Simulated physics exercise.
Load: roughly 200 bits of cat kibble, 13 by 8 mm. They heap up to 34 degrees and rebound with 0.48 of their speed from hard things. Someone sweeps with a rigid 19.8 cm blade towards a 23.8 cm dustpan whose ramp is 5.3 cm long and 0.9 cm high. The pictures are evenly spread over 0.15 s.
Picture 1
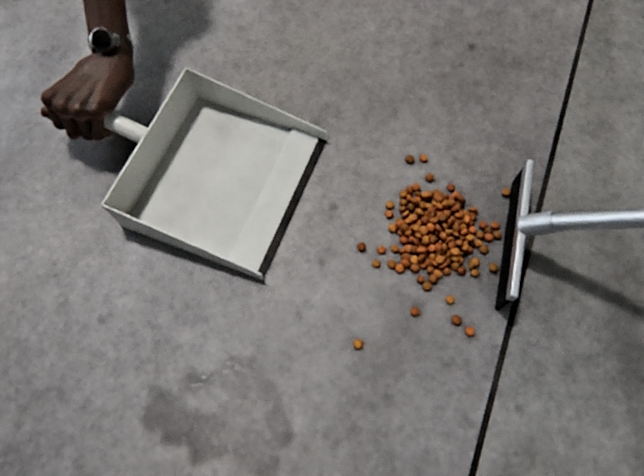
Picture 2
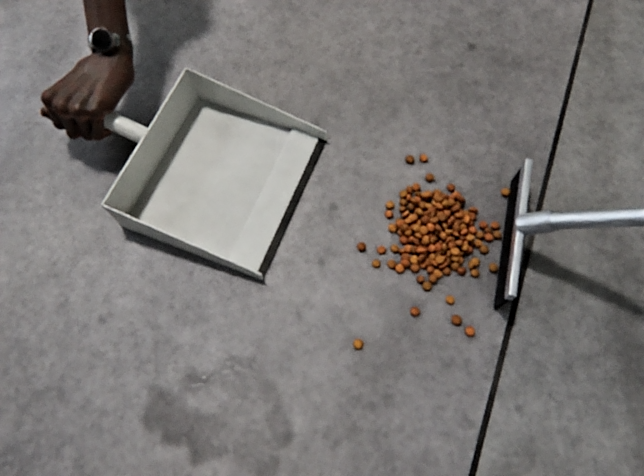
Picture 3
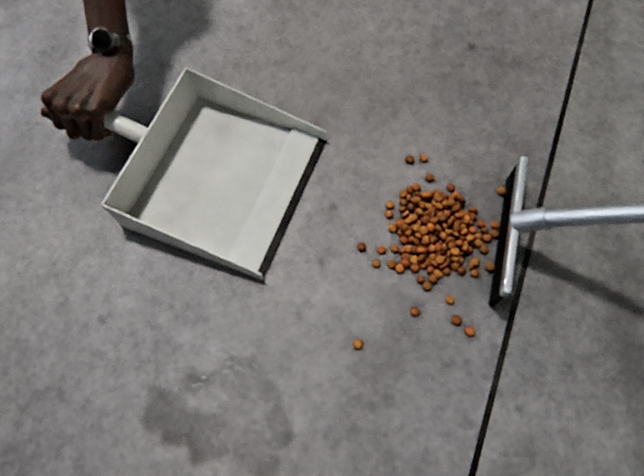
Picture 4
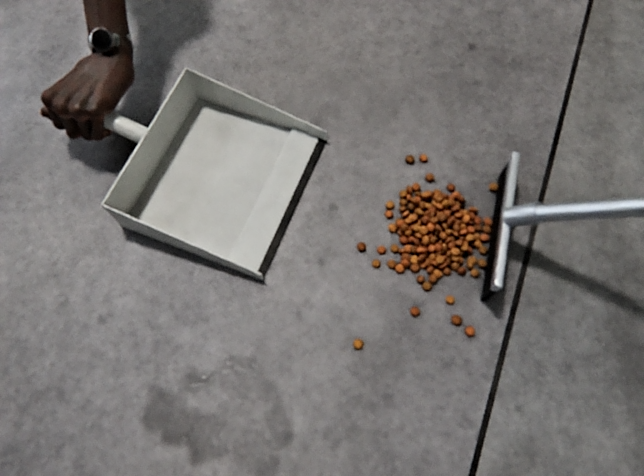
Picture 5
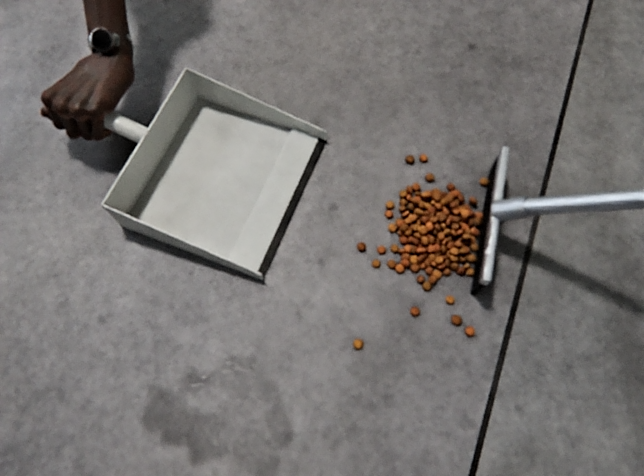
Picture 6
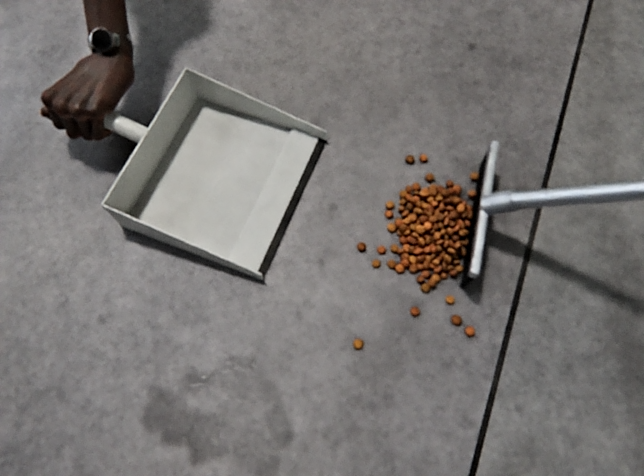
The clip opens on a grey floor with a loose pile of small brown kibble between a pale dustpan, its handle gripped by a hand at left, and a straight-edged blade at right. The blade slides slowly left, meets the pile and pushes its right side inward, while the dustpan stays still.
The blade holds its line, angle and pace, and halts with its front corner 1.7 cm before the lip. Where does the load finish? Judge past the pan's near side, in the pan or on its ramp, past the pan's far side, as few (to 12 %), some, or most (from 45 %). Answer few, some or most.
Past the pan's near side: Few; in the pan or on its ramp: Some; past the pan's far side: Some.
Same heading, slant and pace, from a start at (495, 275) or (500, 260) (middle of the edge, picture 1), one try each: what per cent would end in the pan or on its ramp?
About 35 and 25 per cent.
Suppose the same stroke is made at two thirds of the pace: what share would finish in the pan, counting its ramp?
In that case some 15 per cent.
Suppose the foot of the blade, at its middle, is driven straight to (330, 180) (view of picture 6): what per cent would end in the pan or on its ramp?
About 40 per cent.
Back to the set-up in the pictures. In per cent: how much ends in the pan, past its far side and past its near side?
Near side 0; pan 20; far side 20.
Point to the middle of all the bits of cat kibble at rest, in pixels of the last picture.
Near (317, 180).
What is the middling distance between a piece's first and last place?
Some 20 cm.
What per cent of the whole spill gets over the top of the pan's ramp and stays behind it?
About 0 per cent.
Then, 0.20 s after the last picture, middle of the blade 13 cm from the lip; 0 % over the lip, far side 10 %, near side 0 %.
Then, 0.33 s after the last picture, middle of the blade 6 cm from the lip; 0 % over the lip, far side 15 %, near side 0 %.
Then, 0.60 s after the last picture, middle of the blade 3 cm from the lip; 20 % over the lip, far side 20 %, near side 0 %.
In the end, near side 0 %, pan 20 %, far side 20 %, in front of the lip or behind the blade 65 %.
